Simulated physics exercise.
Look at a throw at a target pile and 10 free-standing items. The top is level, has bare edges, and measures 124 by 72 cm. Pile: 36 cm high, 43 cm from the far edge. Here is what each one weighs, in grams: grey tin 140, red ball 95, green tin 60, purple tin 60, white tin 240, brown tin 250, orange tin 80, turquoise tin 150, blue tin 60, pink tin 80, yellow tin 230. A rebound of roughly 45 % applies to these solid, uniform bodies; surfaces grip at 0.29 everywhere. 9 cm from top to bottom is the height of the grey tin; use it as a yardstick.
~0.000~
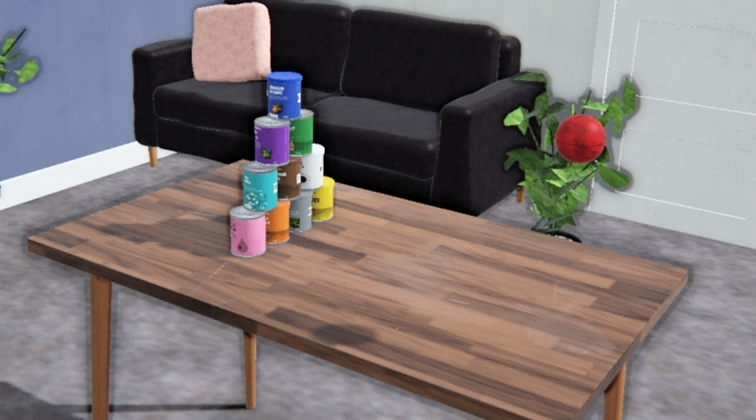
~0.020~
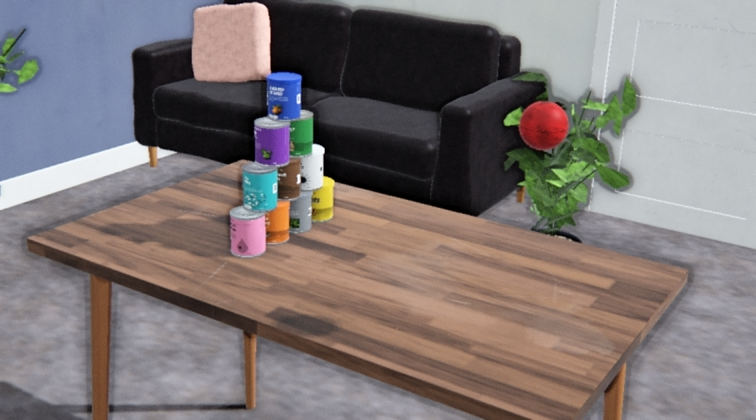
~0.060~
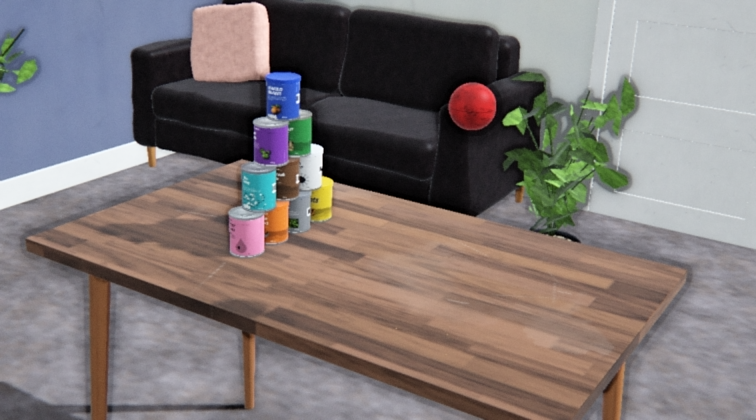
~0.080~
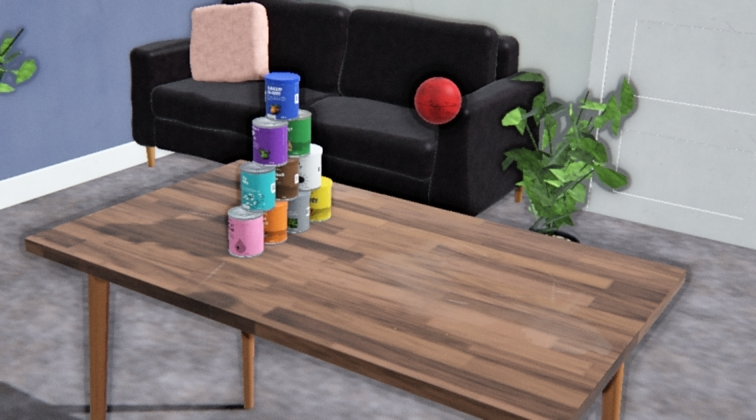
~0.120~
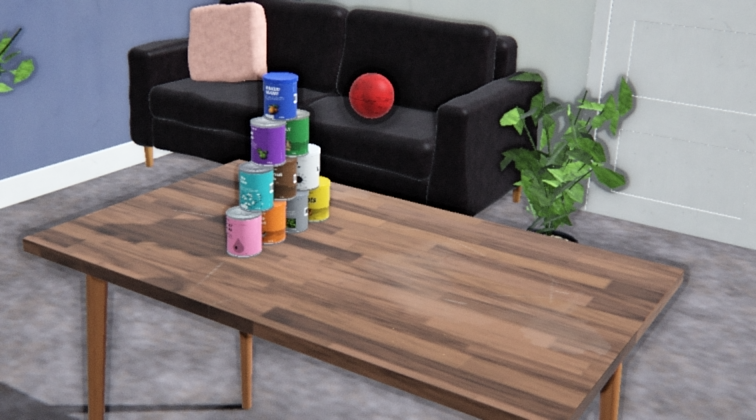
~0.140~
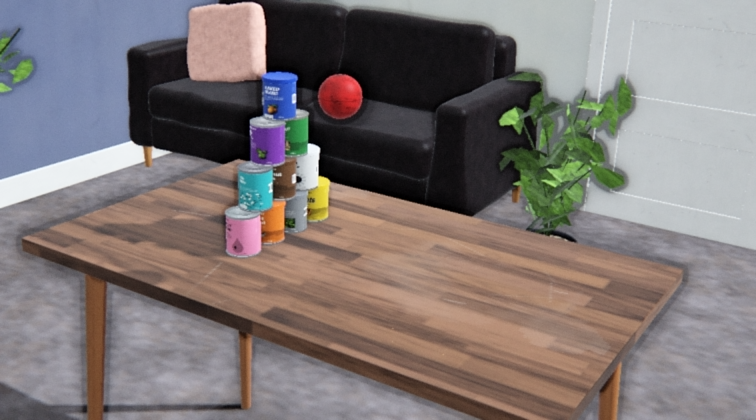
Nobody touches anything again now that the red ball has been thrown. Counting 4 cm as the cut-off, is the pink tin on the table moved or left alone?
It is left alone.
After 0.34 s, red ball near (92, 196).
After 0.54 s, things are still on the move.
After 0.74 s, pink tin resting near (243, 232).
In the end (1.0 s), all 10 under 4 cm from the start. At the end, from the last picture's camera, pink tin near (243, 232).
